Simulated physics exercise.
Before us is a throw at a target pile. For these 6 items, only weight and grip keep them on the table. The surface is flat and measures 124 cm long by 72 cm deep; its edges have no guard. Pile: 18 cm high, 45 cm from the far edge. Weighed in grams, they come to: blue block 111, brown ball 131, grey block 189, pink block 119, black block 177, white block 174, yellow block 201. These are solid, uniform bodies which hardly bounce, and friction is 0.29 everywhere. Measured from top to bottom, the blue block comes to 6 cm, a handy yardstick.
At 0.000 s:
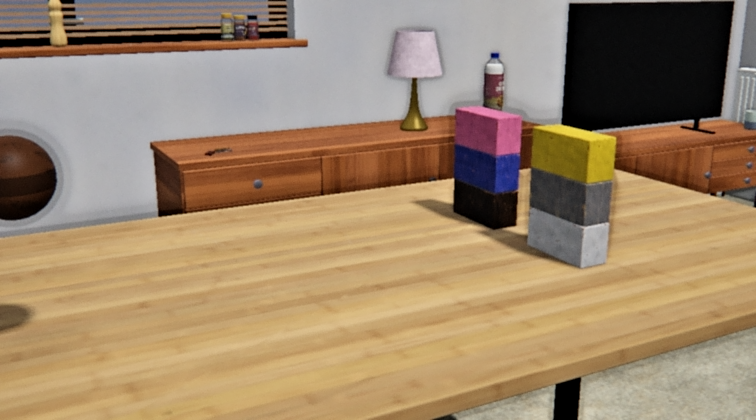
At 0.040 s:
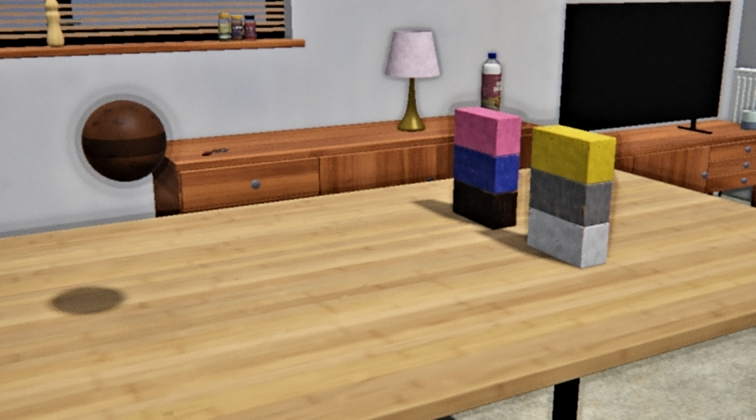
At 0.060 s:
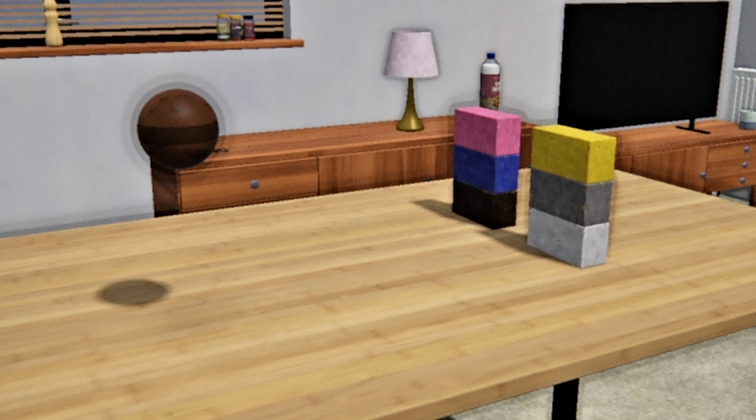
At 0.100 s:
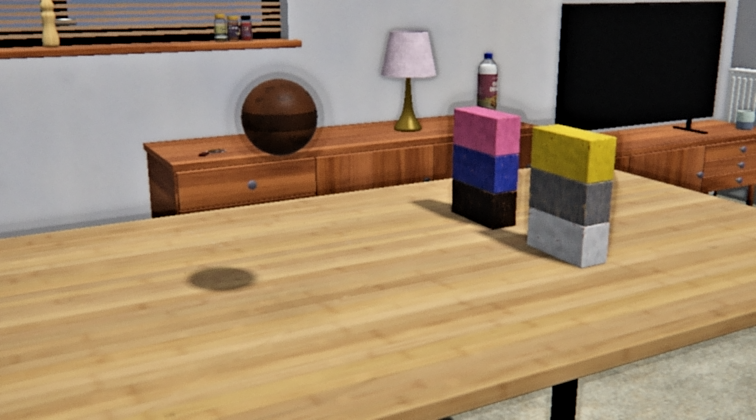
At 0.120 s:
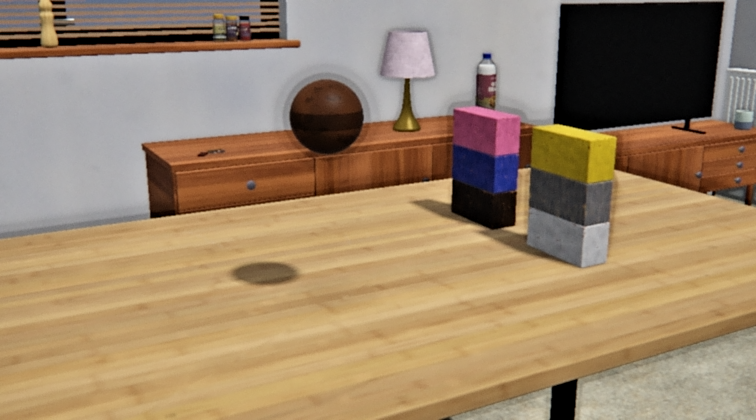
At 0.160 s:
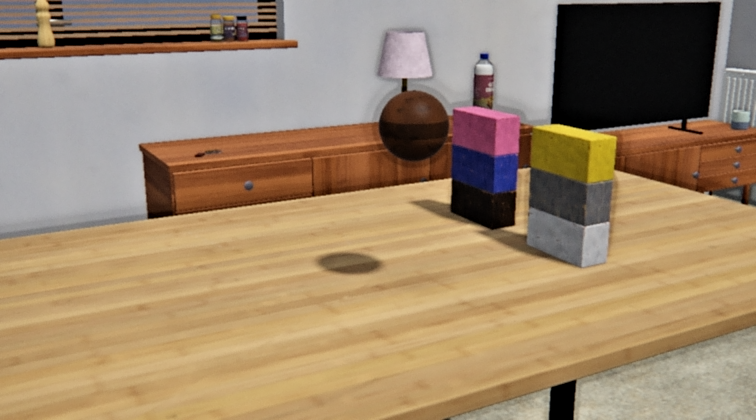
A brown ball moving through the air from left to right above a wooden table holding two stacks of coloured blocks.
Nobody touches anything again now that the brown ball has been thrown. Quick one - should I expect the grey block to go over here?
Yes, it will go over.
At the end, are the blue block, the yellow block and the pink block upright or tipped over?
Final state - blue block: Remains on its base; yellow block: Goes over; pink block: Remains on its base.
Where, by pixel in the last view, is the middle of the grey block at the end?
Close to (619, 225).
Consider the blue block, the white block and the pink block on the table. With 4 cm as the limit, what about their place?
Note: Blue block is left in place. White block is left in place. Pink block is left in place.
By 0.26 s, brown ball near (549, 179); grey block tilted 5° near (581, 192); yellow block 2 cm from its spot; white block tilted 5°.
By 0.36 s, brown ball near (551, 221); grey block tilted 34° near (604, 198); yellow block tilted 34°.
By 0.46 s, brown ball near (546, 239); grey block on its side near (616, 228); yellow block on its side.
When it is over (1.0 s), lying over on the table, grey block and yellow block; the other 4 within 4 cm of the start. End places, in pixels of the last picture, grey block near (619, 225).
